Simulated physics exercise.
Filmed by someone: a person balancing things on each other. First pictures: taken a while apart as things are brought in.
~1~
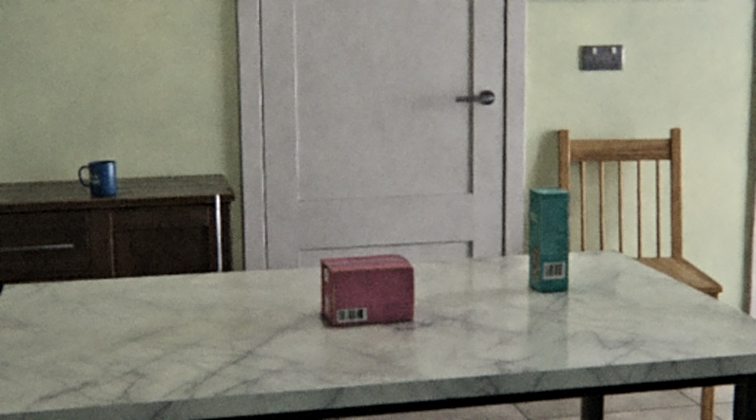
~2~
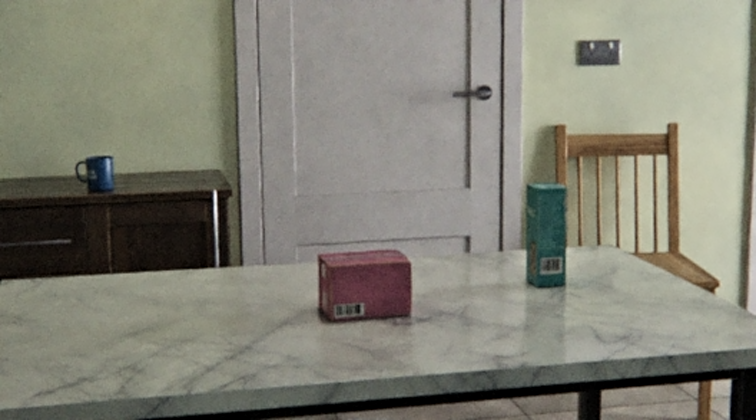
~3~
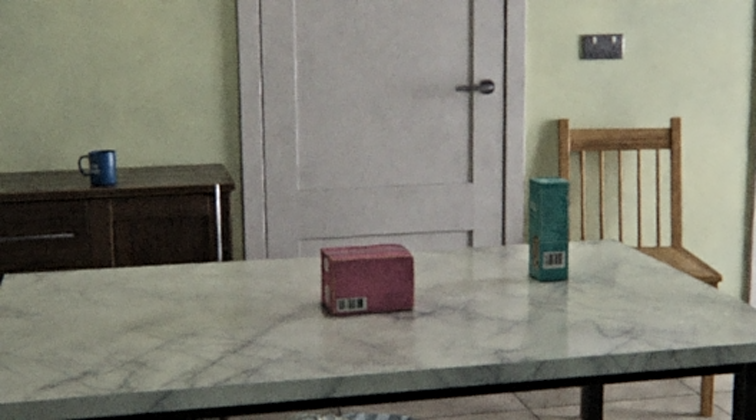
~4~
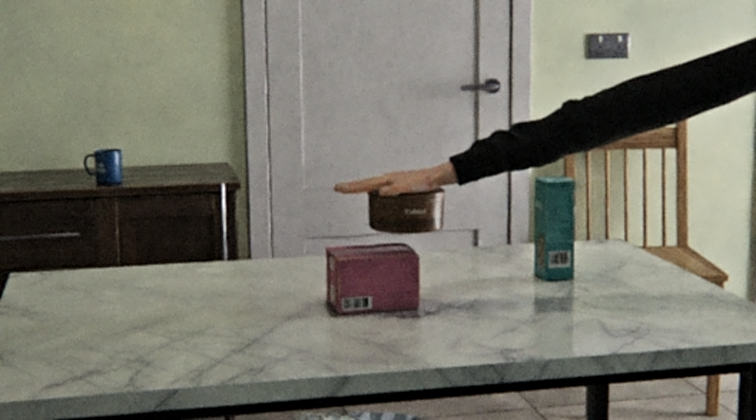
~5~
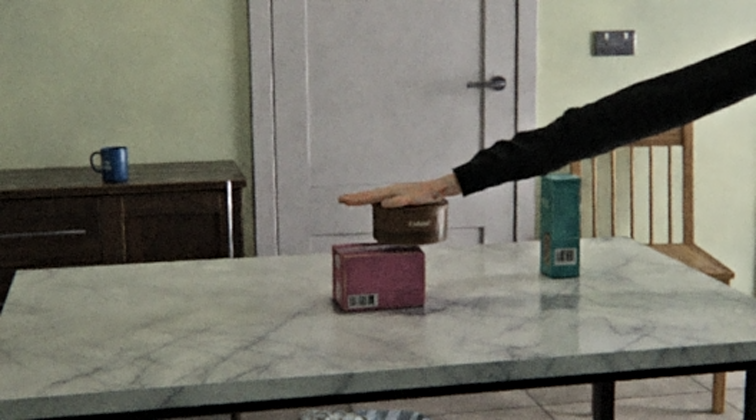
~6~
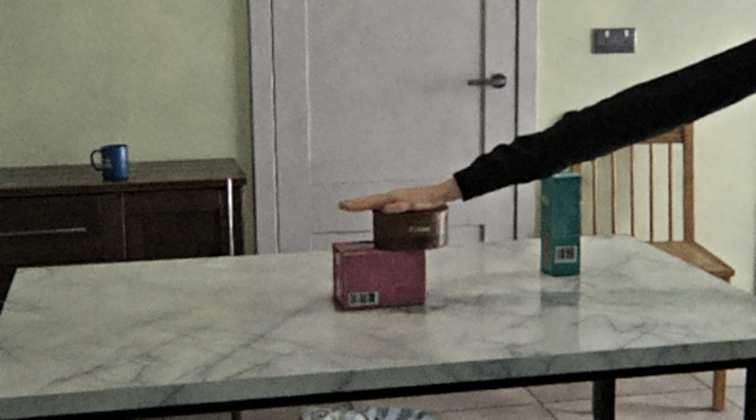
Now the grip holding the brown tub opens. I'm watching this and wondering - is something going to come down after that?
The balance works.
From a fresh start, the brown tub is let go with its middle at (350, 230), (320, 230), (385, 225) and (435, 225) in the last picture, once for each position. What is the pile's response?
Lab note - try 1: No collapse; try 2: Collapse; try 3: No collapse; try 4: Collapse.
Then, 1.00 s past the last view, nothing moves.
Then, 2.10 s past the last view, brown tub resting near (410, 226).
Finally, all 3 still in place. Final places as the last picture's camera would see them, brown tub near (410, 226). The pile keeps its balance.
